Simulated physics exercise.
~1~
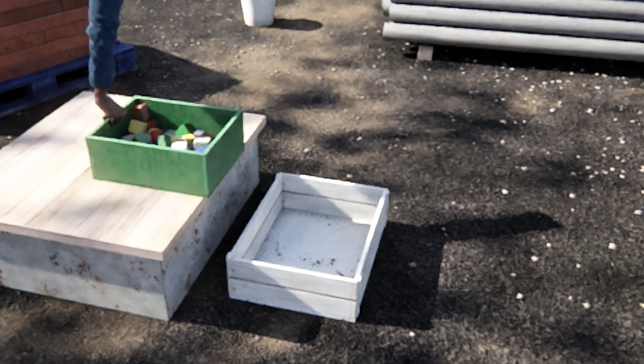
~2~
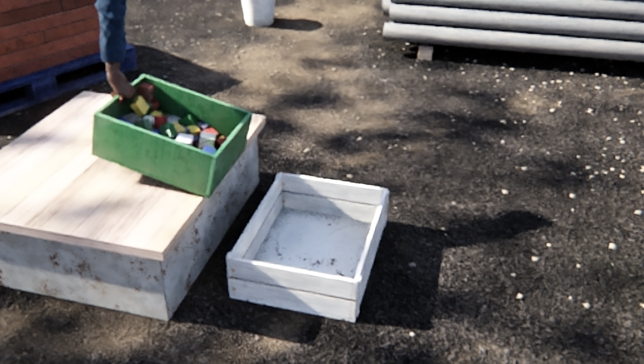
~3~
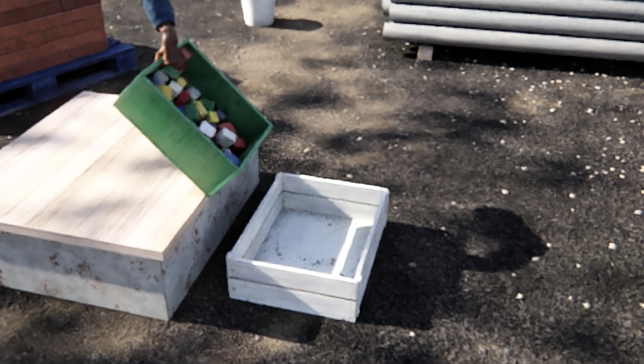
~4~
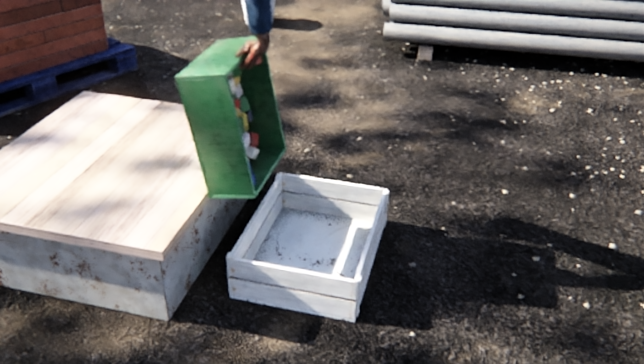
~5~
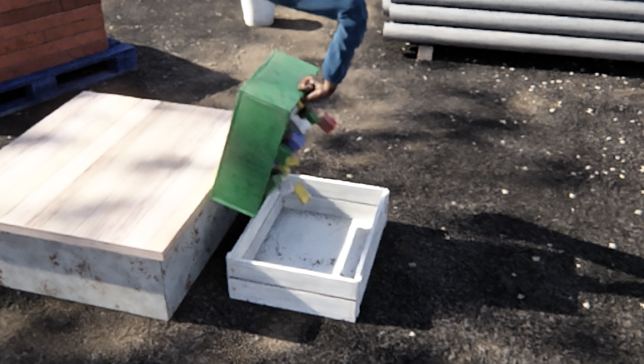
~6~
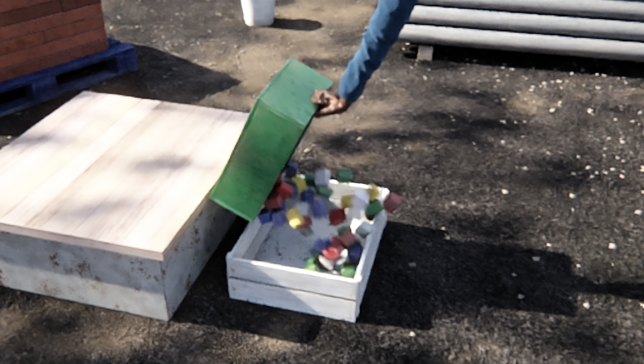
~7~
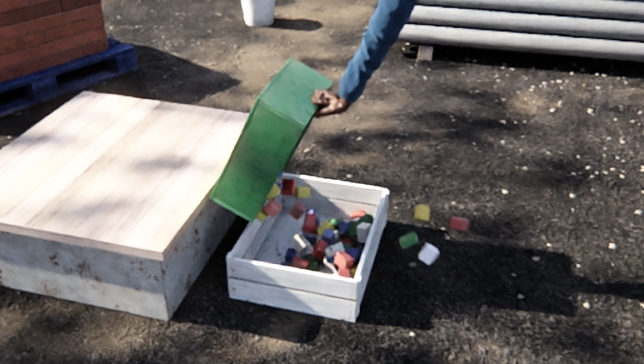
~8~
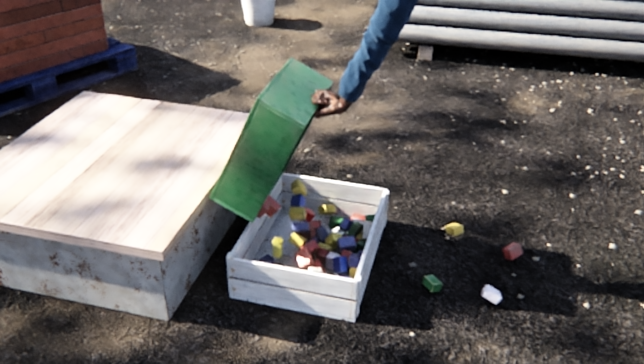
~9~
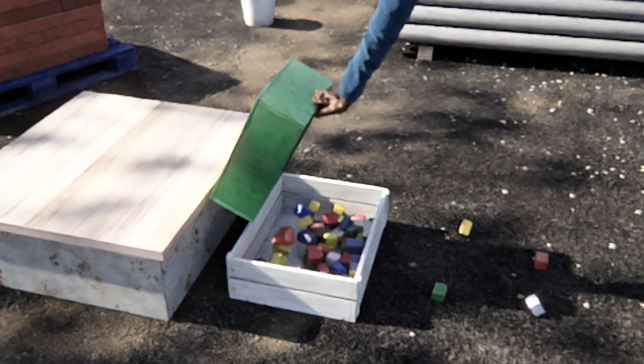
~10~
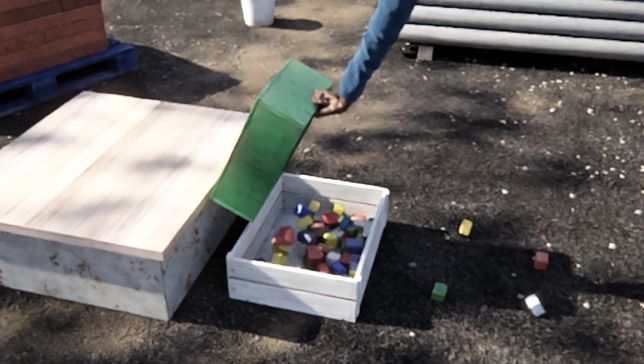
A green tote full of colorful toy bricks was tipped over the edge of a low bench by a hand, spilling them toward a white box; most landed inside, but four tumbled onto the ground to the right and stayed there.
